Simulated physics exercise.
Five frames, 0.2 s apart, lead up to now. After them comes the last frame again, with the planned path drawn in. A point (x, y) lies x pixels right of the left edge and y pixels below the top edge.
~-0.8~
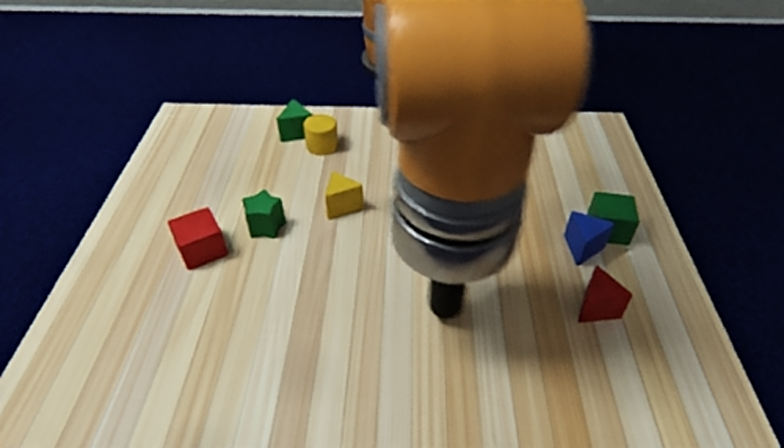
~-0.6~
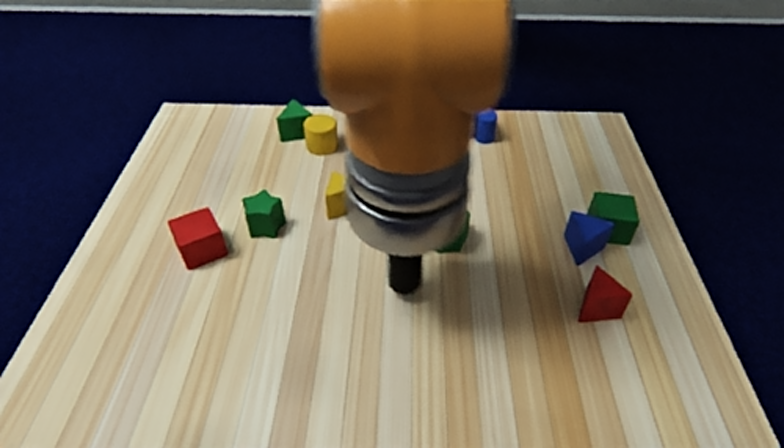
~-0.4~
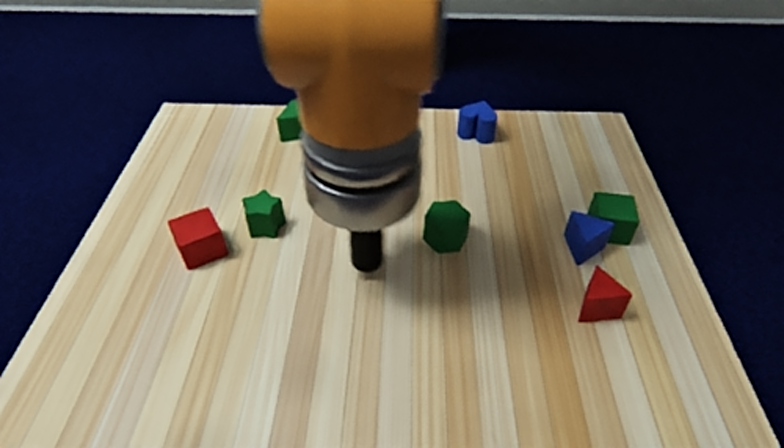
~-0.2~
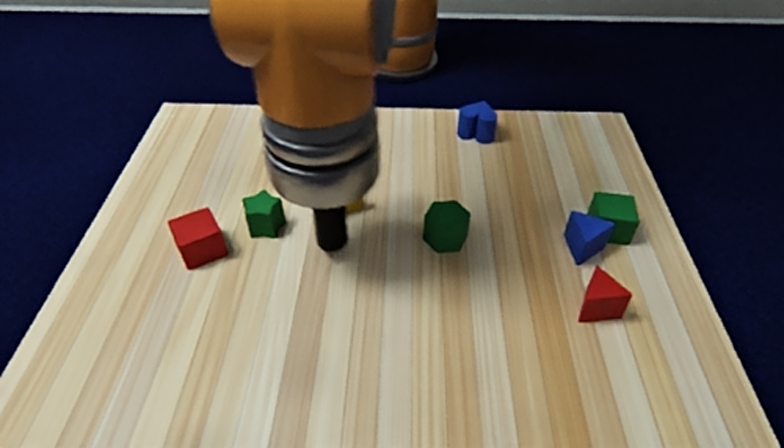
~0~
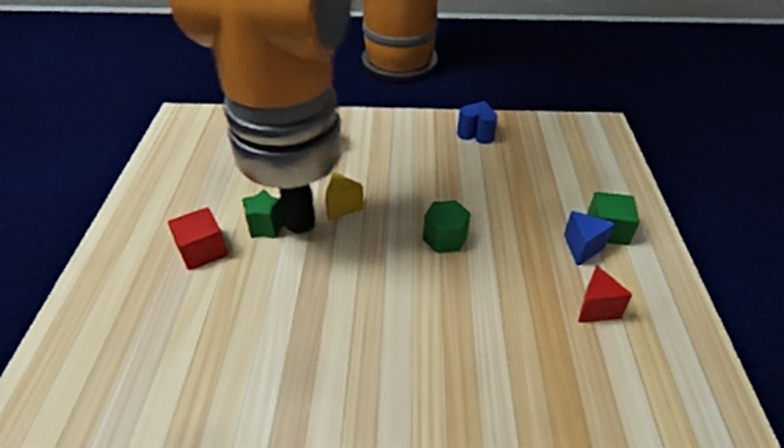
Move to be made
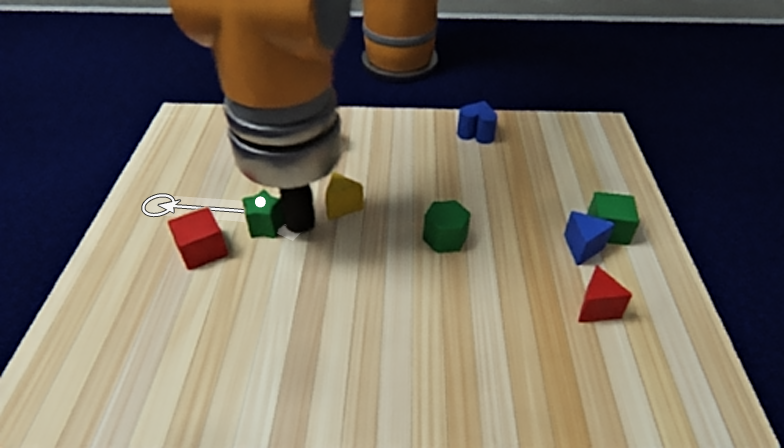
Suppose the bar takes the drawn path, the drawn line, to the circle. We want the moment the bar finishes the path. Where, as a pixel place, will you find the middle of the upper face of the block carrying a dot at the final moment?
Just about (167, 203).
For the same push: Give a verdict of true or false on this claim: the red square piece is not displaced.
That is false.
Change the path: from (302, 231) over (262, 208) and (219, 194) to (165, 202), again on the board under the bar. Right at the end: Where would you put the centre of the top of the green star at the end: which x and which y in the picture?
I'd say the green star ends with its top centre at (226, 197).
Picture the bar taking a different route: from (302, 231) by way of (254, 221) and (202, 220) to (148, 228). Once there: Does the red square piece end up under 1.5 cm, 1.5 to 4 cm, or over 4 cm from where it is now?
Result: Under 1.5 cm.
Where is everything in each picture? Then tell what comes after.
In the first frame, bar tip at (446, 305); block tops, red square piece at (194, 225); green star at (260, 202); yellow triangular piece at (341, 183).
In the second frame, bar at (405, 282); blocks unchanged.
In the third frame, bar at (367, 260); blocks unchanged.
In the fourth frame, bar at (333, 241); blocks unchanged.
In the fifth frame, bar at (301, 223); red square piece at (194, 225); green star at (260, 202); yellow triangular piece at (341, 183).
Path on the board, from (302, 231) by way of (234, 210) to (159, 205); the dot is on the green star.
On the path given first. One third of the way, bar at (256, 205); green star at (222, 197), turned 40° anticlockwise.
Two thirds of the way, bar at (205, 200); red square piece at (180, 230), turned 40° anticlockwise; green star at (177, 201), turned 75° anticlockwise.
At the end, bar at (155, 197); red square piece at (179, 230), turned 45° anticlockwise; green star at (167, 203), turned 110° anticlockwise; yellow triangular piece in place.
